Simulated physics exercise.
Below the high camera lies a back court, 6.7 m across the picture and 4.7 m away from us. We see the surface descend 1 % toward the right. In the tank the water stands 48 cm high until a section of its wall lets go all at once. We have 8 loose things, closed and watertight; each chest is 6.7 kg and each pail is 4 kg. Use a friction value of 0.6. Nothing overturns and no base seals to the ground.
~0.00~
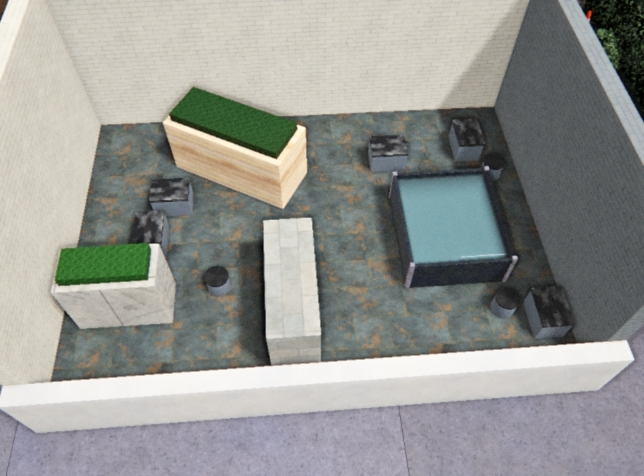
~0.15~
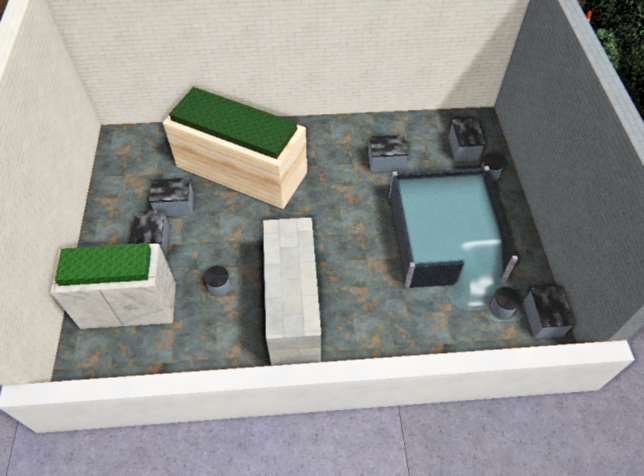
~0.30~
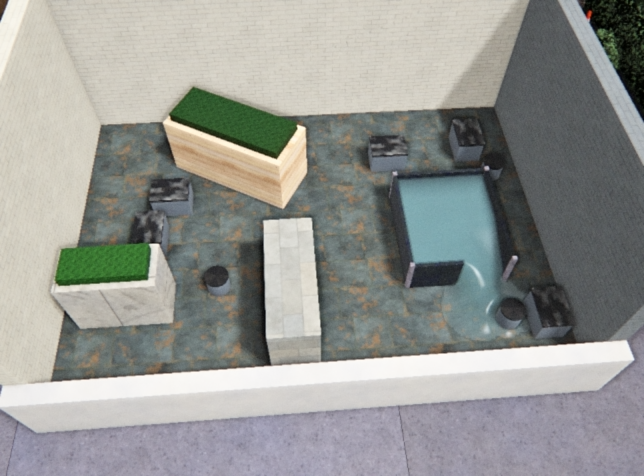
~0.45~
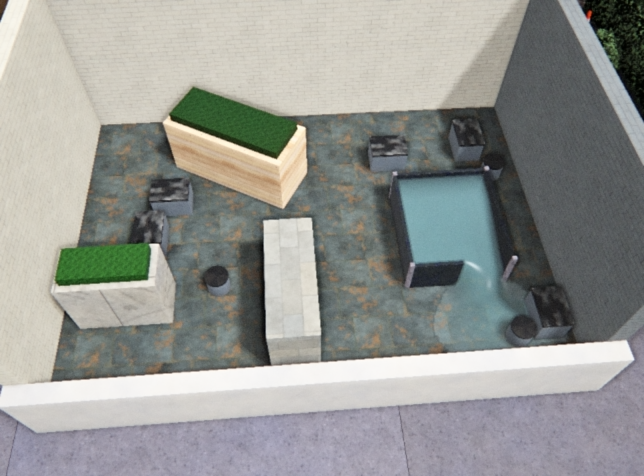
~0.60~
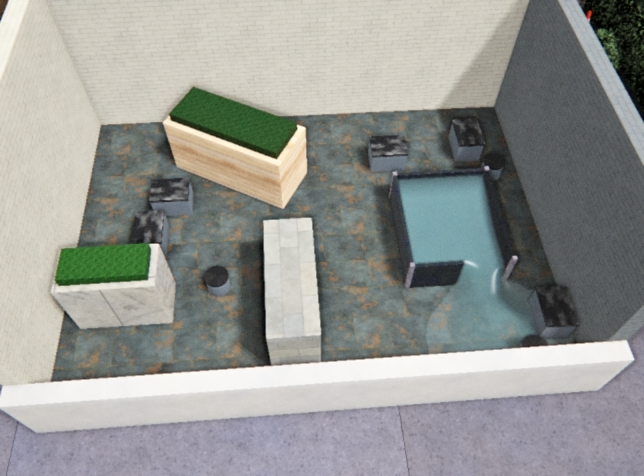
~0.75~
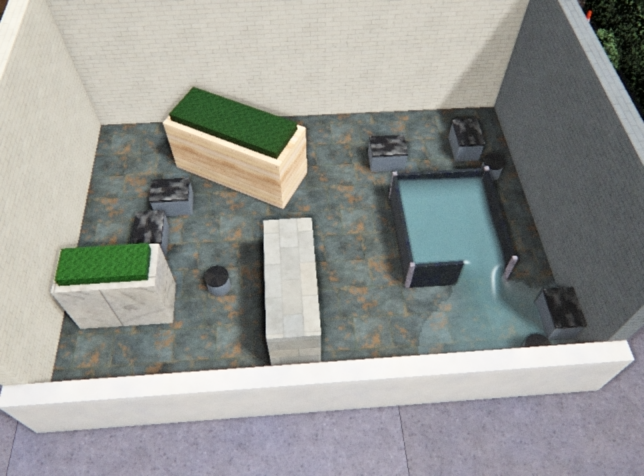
Water pours from an opened tank across the courtyard floor, pushing a dark pail, then nudging a chest.
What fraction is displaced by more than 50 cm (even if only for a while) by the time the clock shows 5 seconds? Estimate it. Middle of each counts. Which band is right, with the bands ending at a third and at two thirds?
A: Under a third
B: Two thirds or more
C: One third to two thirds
One third to two thirds (C).
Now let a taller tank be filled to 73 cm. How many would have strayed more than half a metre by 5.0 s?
Then 4 of them.
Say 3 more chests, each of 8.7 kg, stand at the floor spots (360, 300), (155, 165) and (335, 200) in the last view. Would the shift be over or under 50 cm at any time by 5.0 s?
Result, in sequence: Above the mark / below the mark / below the mark.
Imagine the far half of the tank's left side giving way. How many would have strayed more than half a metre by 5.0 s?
Then the count would be 1.
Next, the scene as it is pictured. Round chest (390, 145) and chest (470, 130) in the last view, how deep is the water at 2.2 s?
About 0 and 0 cm.
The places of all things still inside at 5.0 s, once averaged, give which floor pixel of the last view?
I'd say about (353, 173) in the last view.
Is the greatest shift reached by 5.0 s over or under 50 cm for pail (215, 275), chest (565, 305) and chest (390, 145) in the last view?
Result, in order: Undershooting / overshooting / undershooting.
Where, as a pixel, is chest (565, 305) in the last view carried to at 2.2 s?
Roughly at (525, 241).
After 1.1 s 1 of 8 are over 50 cm from their spots; 1 afloat.
After 2.2 s 2 of 8 are over 50 cm from their spots; 1 afloat.
After 3.5 s 3 of 8 are over 50 cm from their spots; 2 afloat.
After 5.0 s 4 of 8 are over 50 cm from their spots, and 4 have been at some point; 3 afloat.
